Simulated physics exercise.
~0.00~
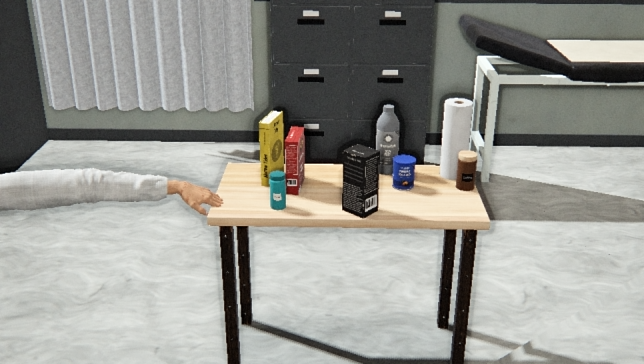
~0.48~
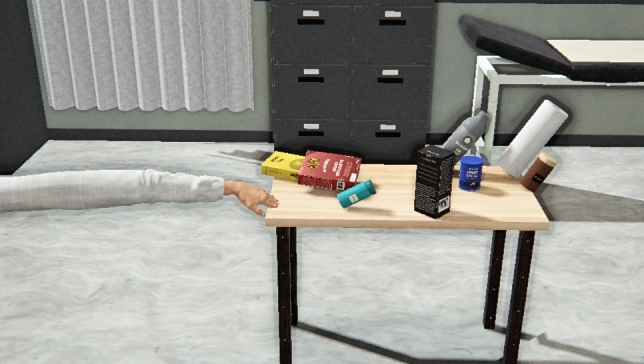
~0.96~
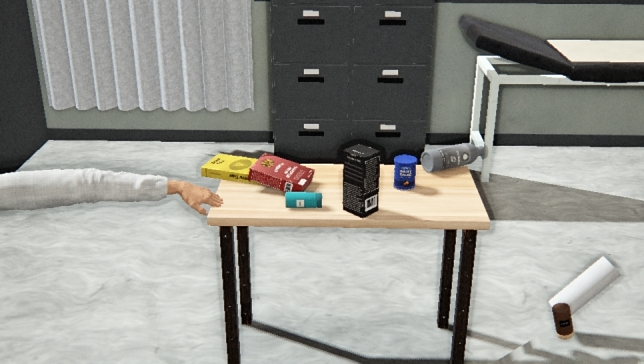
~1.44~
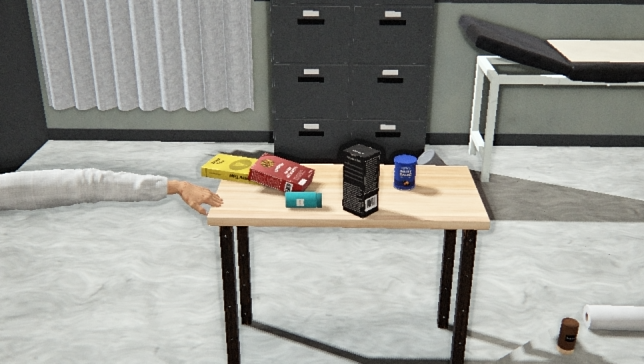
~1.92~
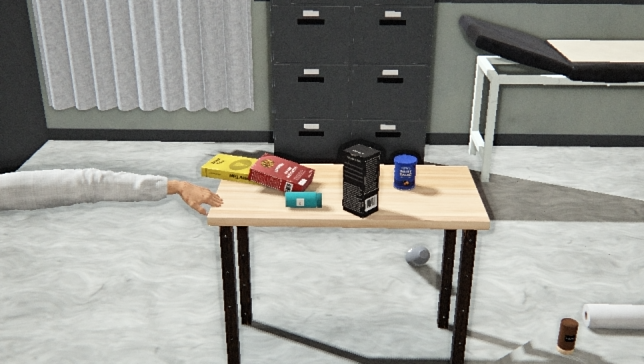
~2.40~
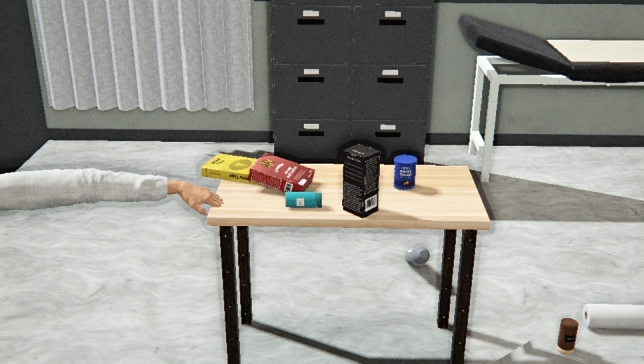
A light wooden table with dark legs stands in a grey room before filing cabinets, seen from the front and slightly above, a sleeved hand at its left edge. On it stand a yellow book, red packet, turquoise shaker, black carton, blue tin, grey bottle, white roll and brown jar. The table slides right with the hand, and most things tip. It returns left as the roll and jar drop off the right side, and then the bottle falls behind. The book, packet and shaker lie toppled, while the carton and tin stay upright.
